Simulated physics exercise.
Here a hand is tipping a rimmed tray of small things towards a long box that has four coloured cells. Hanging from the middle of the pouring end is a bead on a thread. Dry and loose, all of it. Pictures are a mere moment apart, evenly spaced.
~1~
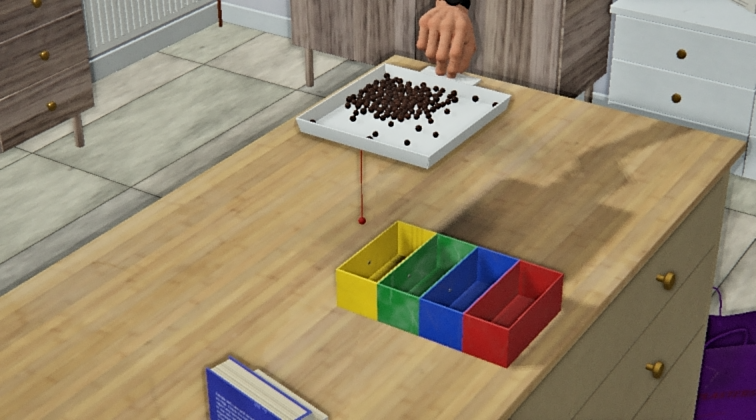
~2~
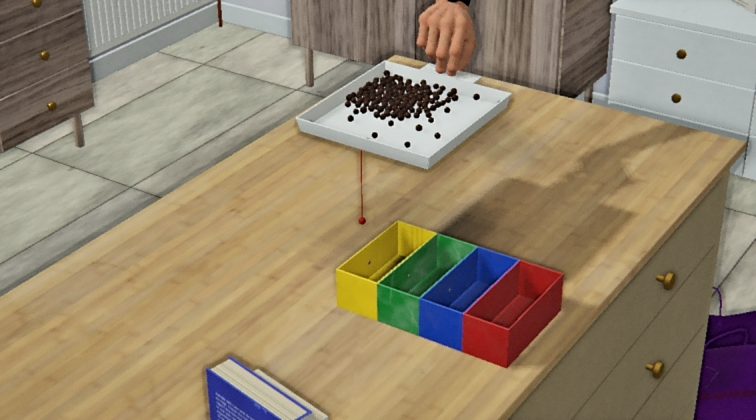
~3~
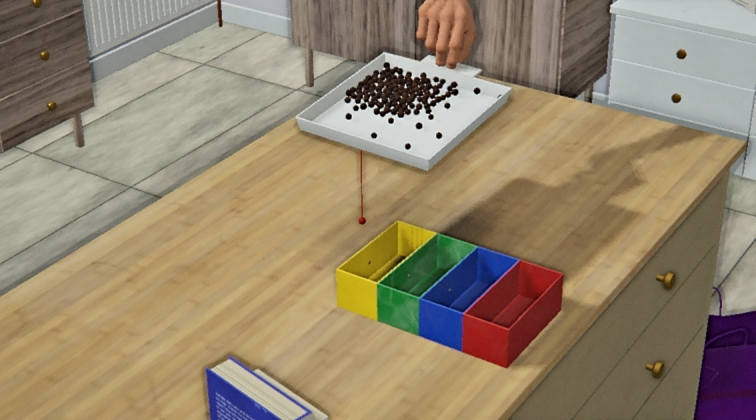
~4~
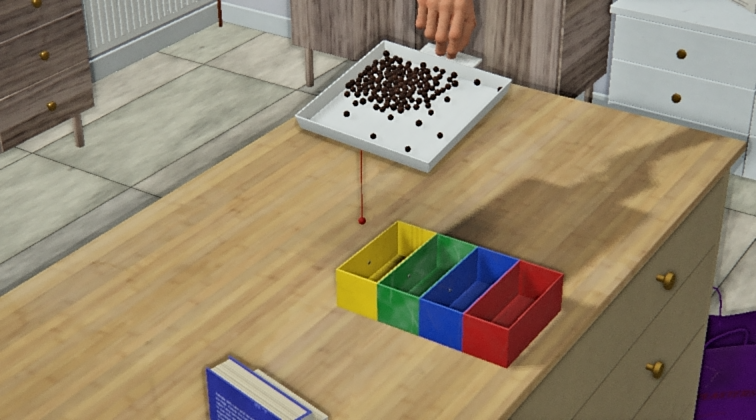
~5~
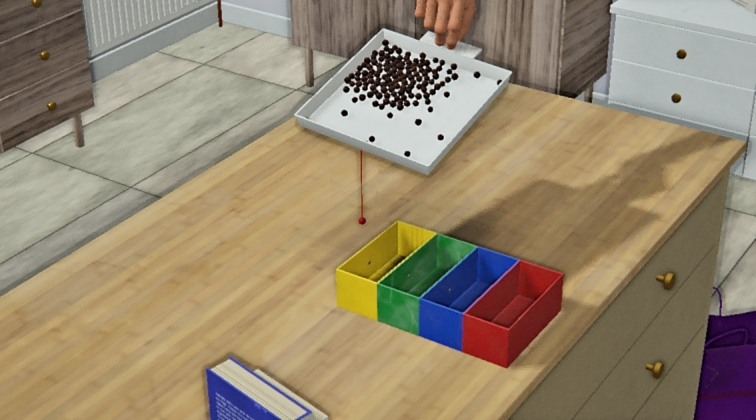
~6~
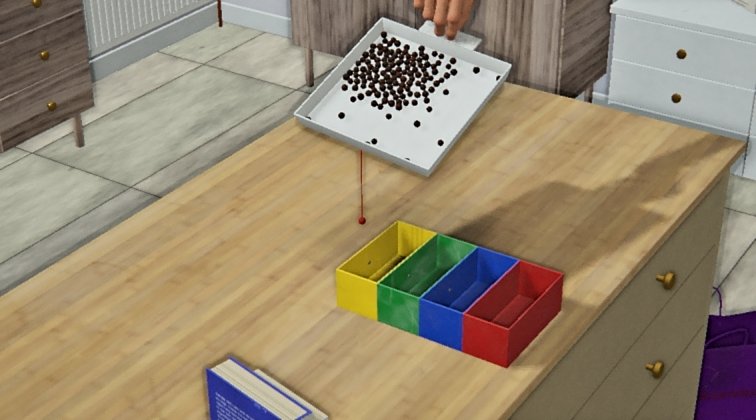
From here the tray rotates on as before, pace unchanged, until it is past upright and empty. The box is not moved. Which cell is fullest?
The green cell.
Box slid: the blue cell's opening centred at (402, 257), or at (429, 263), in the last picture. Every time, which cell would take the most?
The first time it is blue; the second time it is that blue cell.
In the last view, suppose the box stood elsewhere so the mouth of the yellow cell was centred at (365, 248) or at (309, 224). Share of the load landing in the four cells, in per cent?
It would be roughly 100 per cent for the first and roughly 90 per cent for the second.
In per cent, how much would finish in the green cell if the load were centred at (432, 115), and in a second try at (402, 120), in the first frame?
In order, roughly 60 % and 60 %.
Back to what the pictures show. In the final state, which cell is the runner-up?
Behind the top one comes the yellow cell.
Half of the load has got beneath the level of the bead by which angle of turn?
Roughly 90°.
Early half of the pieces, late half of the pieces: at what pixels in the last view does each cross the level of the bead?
I'd place the first part at (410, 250) and the rest at (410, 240).
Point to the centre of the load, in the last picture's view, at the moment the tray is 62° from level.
Around (408, 172).
Soon after the last picture, tray tipped steeply; about two thirds on the tray; a small part in the green cell; a stray few in the yellow cell; a stray few in the blue cell; about a quarter falling or outside the box.
A little later, tray tipped right over; about a quarter on the tray; about a third in the green cell; about a quarter in the yellow cell; a stray few in the blue cell; about a quarter falling or outside the box.
Later still, tray tipped past a quarter turn; about two thirds in the green cell; about a third in the yellow cell; a stray few in the blue cell; a small part falling or outside the box.
By the end, tray tipped past a quarter turn; about two thirds in the green cell; about a third in the yellow cell; a stray few in the blue cell; none in the red cell; a small part outside the box.
